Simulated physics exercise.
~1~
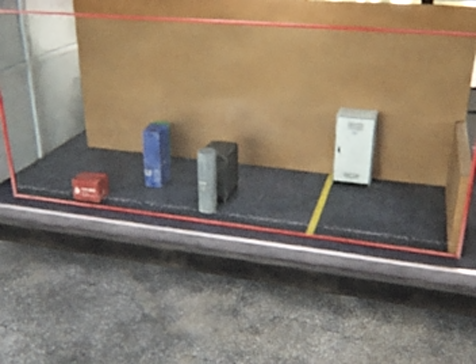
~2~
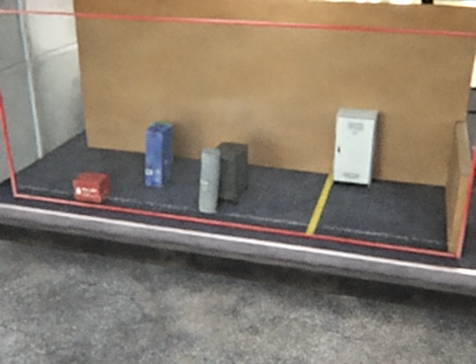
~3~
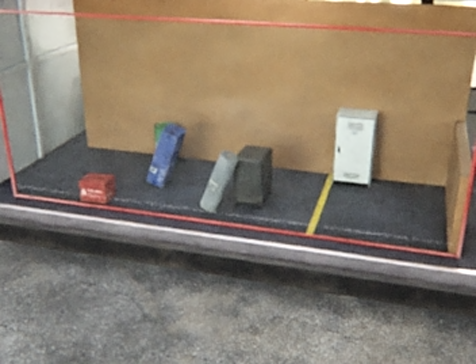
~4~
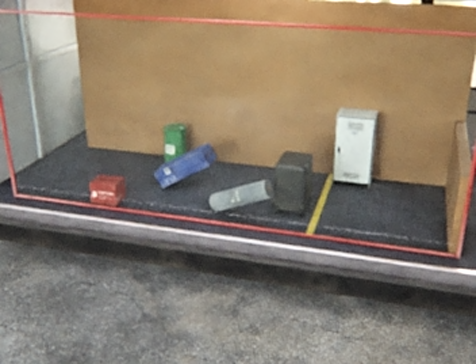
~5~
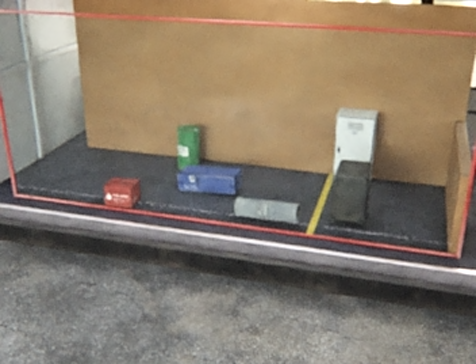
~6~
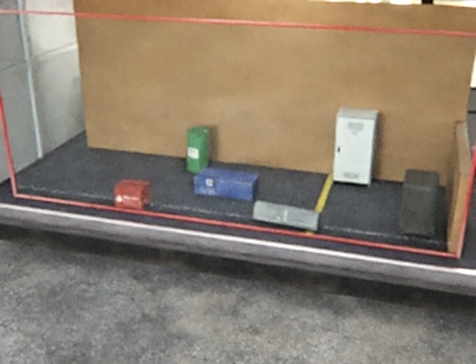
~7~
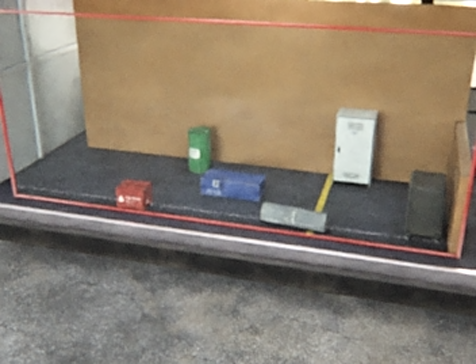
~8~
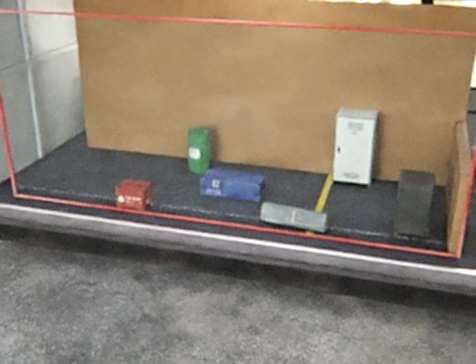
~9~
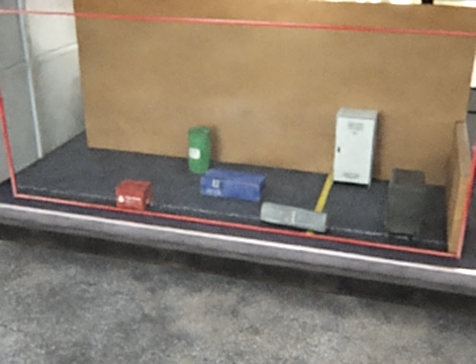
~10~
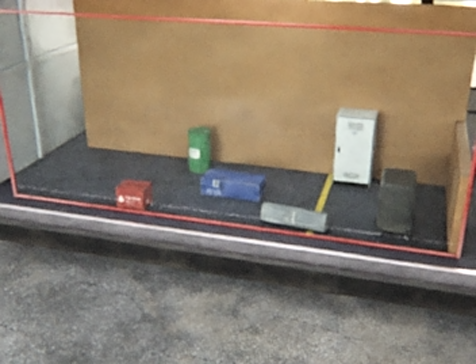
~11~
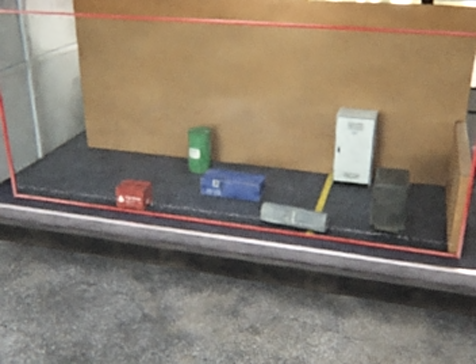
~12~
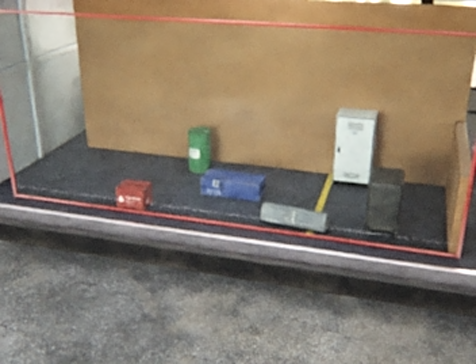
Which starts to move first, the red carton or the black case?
The black case starts to move first, and the red carton only begins sliding after it.
